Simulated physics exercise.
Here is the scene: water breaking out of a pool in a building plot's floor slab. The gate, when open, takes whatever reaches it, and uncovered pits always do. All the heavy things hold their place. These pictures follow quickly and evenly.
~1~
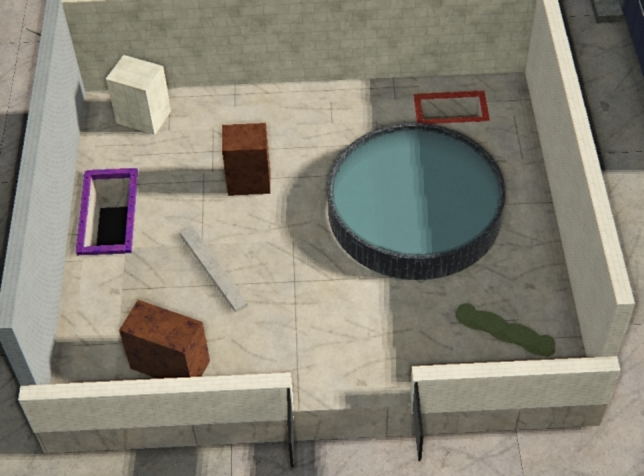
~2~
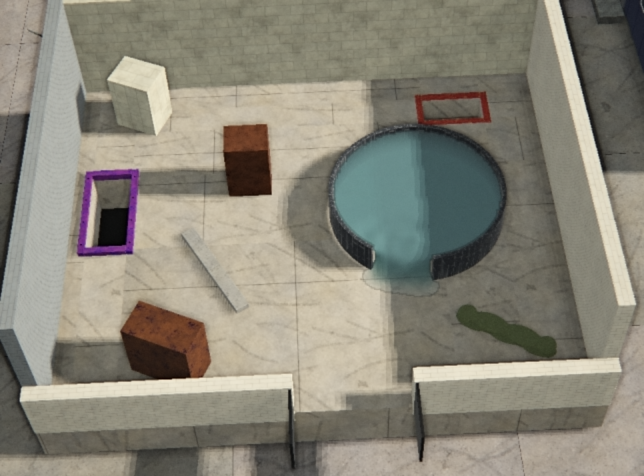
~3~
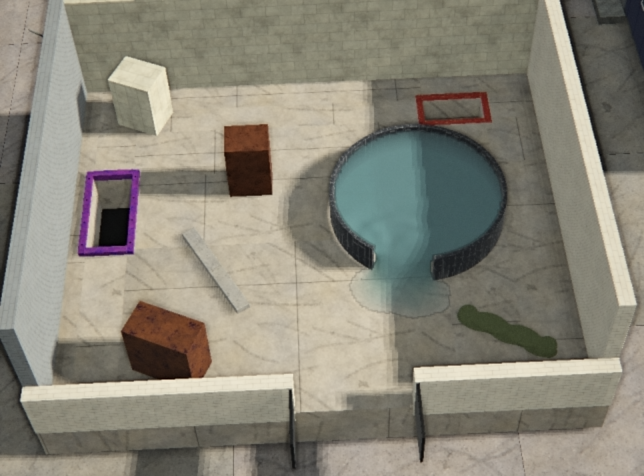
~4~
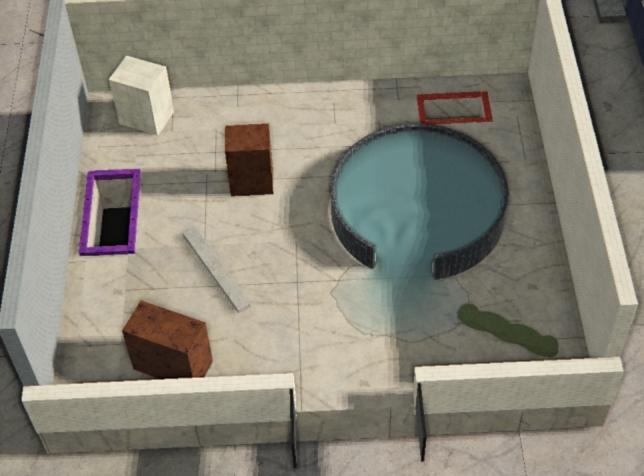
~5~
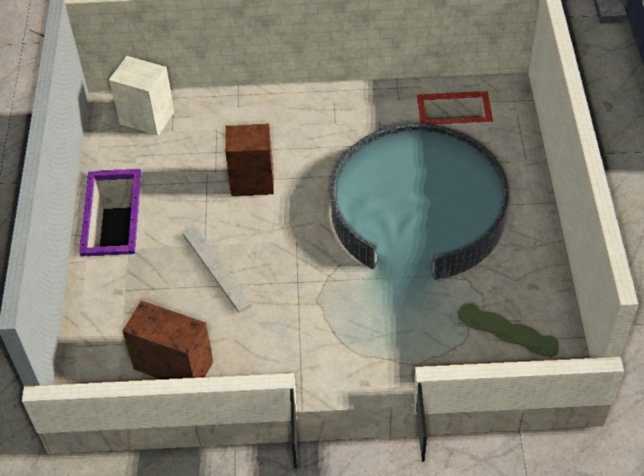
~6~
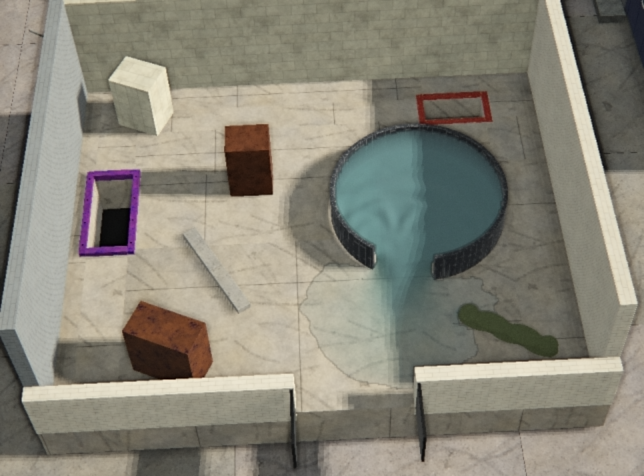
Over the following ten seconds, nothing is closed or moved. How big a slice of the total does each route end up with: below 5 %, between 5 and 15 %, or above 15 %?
Final slices - gate: Above 15 %, purple pit: Below 5 %, red pit: Below 5 %.
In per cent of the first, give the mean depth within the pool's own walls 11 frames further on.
About 74 per cent.
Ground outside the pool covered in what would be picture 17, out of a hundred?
Close to 20 percent, by my reckoning.
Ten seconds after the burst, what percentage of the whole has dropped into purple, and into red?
First 0 %, then 0 %.
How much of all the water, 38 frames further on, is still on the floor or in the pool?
Roughly 76 per cent.
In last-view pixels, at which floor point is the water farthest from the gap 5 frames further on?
Close to (275, 399), I think.
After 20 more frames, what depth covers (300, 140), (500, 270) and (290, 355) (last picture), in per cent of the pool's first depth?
In order: About 0, 0 and 6 in a hundred.
A moment on, water covers 15 % of the floor; the gate 2 %, the purple pit 0 %, the red pit 0 %.
Next, water covers 20 % of the floor; the gate 6 %, the purple pit 0 %, the red pit 0 %.
Then, water covers 30 % of the floor; the gate 14 %, the purple pit 0 %, the red pit 0 %.
Later, water covers 45 % of the floor; the gate 24 %, the purple pit 0 %, the red pit 0 %.
In the end, water covers 60 % of the floor; the gate 35 %, the purple pit 0 %, the red pit 1 %.
